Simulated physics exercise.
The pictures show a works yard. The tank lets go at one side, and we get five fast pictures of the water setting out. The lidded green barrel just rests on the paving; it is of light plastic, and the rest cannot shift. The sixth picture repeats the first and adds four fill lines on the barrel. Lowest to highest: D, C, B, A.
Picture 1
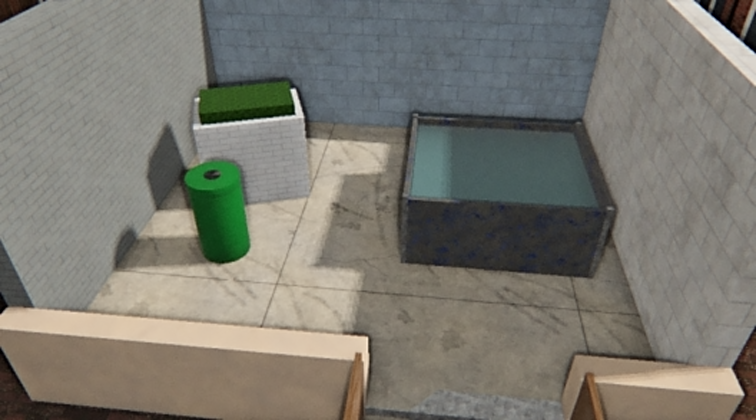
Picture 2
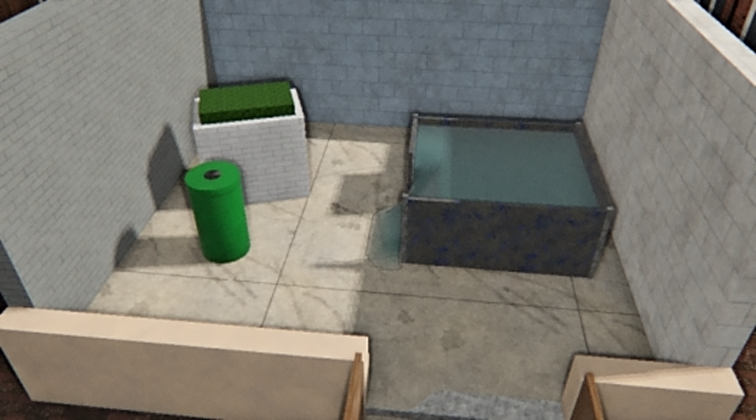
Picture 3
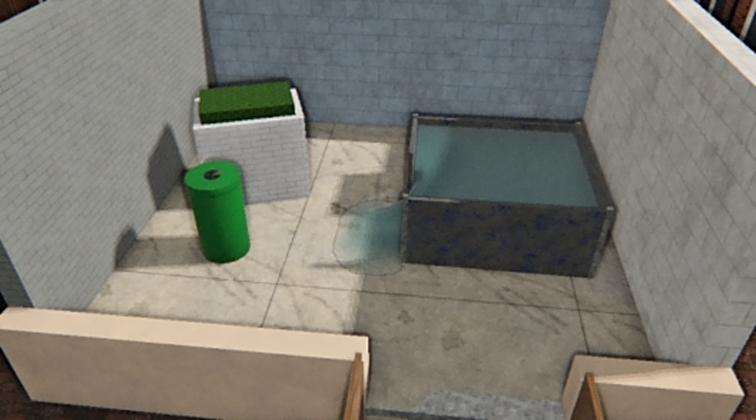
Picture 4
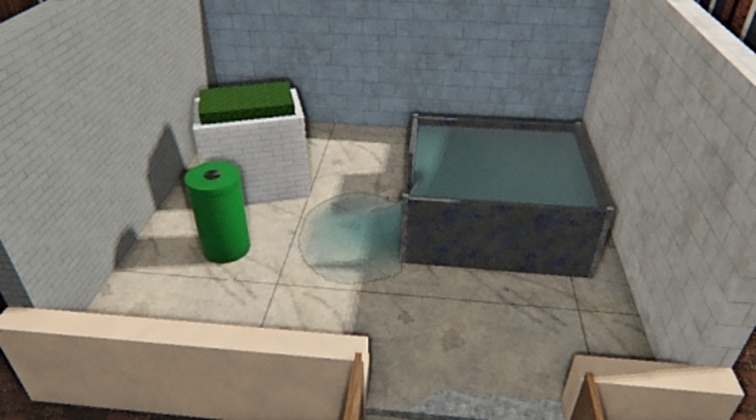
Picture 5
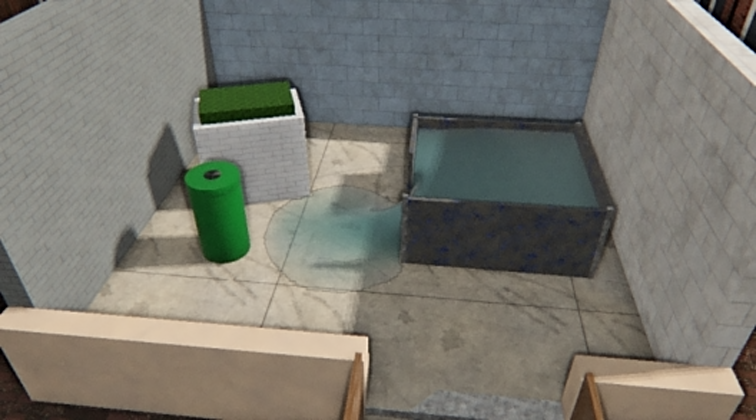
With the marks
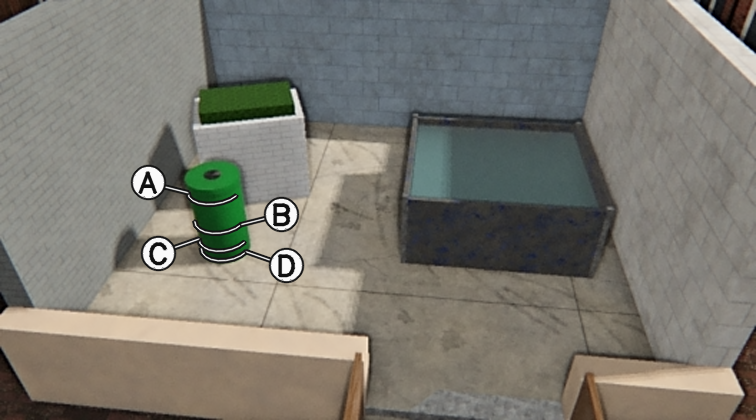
Dark-sided tank of water leaking from its left side in a walled yard, a puddle spreading across paving toward a green barrel.
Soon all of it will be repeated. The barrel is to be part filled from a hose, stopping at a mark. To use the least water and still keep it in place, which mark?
That is line A.
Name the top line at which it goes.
B it is.
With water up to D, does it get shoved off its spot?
Yes, it does.
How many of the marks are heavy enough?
One.
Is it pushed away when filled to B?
Yes.
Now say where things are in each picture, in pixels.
Lid of the green barrel at (212, 175); tank full, its middle at (499, 164); open gate at (469, 350).
Water covers 2 % of the ground and is seen nearest the barrel at (375, 244).
Water covers 4 % of the ground and is seen nearest the barrel at (344, 248).
Water covers 7 % of the ground and is seen nearest the barrel at (307, 235).
Lid of the green barrel at (212, 175); water covers 11 % of the ground and is seen nearest the barrel at (274, 243).
On the marked copy, A at (205, 204); B at (212, 233); C at (216, 251); D at (218, 260); from the bottom up D, C, B, A.
With A, it does not move.
With B, it is pushed about half its own width away.
With C, it is pushed about 6 times its own width away.
With D, it is pushed about 5 times its own width away.
